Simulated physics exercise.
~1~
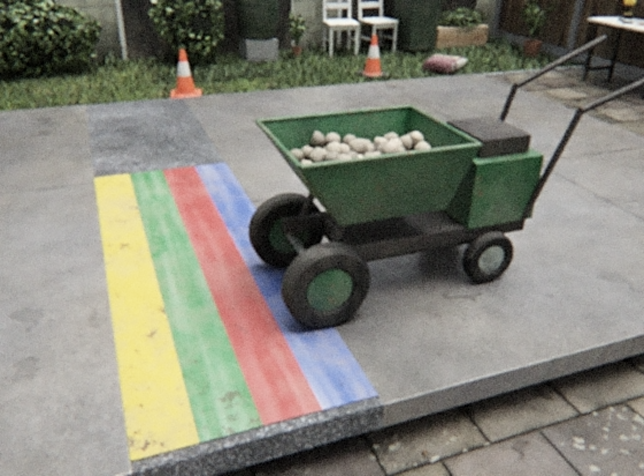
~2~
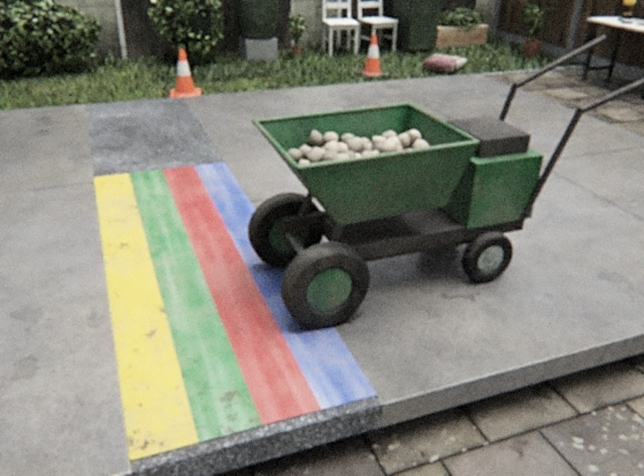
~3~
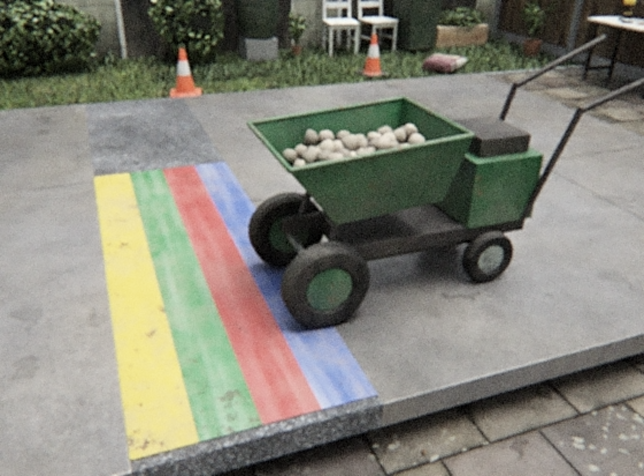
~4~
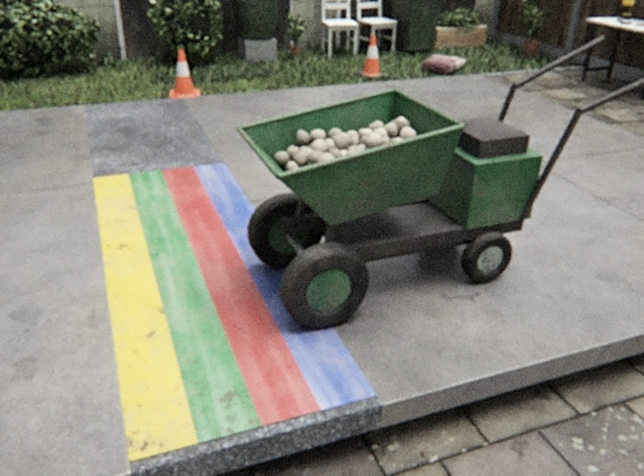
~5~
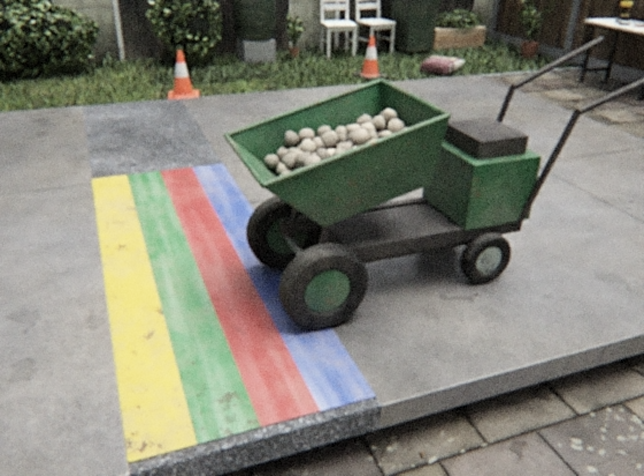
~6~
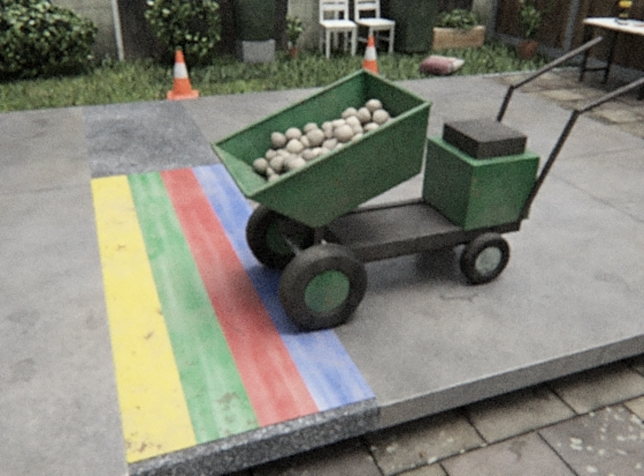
A green motor barrow loaded with river pebbles stood beside yellow, green, red and blue strips, and its skip tilted gradually forward to the left, the back rising while the wheels stayed still.
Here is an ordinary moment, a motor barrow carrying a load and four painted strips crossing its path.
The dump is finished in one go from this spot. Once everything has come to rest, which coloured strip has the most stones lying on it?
Yellow.
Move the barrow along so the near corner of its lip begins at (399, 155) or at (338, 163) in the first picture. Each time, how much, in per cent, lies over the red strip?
Near 40 and 0 percent respectively.
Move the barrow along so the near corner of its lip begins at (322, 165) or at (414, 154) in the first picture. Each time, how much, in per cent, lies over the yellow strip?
It works out to 40 per cent in the first case and 10 per cent in the second.
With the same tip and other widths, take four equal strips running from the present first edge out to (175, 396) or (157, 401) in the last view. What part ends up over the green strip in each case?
Shares in turn: 0 %; 0 %.
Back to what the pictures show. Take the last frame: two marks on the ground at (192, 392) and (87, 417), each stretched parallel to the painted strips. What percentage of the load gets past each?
About 80 and 20 %.
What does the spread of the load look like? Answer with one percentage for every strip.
Per cent of the load - blue strip: 0, red strip: 0, green strip: 15, yellow strip: 40.
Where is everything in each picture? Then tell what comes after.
Lip of the skip near (300, 168), level; top of the load near (376, 159), river pebbles; blue strip near (323, 355); red strip near (270, 367); green strip near (214, 380); yellow strip near (154, 394), in the first frame.
Lip of the skip near (297, 168), tipped barely; top of the load near (374, 158), in the second frame.
Lip of the skip near (290, 171), tipped barely; top of the load near (393, 147), in the third frame.
Lip of the skip near (278, 177), tipped a little; top of the load near (384, 142), in the fourth frame.
Lip of the skip near (263, 185), tipped a little; top of the load near (387, 137), in the fifth frame.
Lip of the skip near (247, 197), tipped clearly; top of the load near (372, 130); blue strip near (320, 356); red strip near (267, 369); green strip near (211, 382); yellow strip near (151, 396), in the sixth frame.
Shortly afterwards, skip tipped steeply; the whole lot in the skip.
Next, skip tipped right over; near two thirds in the skip; only a few over the green strip; near a quarter over the yellow strip; only a few falling; only a few off the paint.
Some moments later, skip tipped right over; a little in the skip; a little over the green strip; near a third over the yellow strip; near a third off the paint.
In the end, skip tipped right over; a little in the skip; none at all over the blue strip; none at all over the red strip; a little over the green strip; near a third over the yellow strip; near a third off the paint.
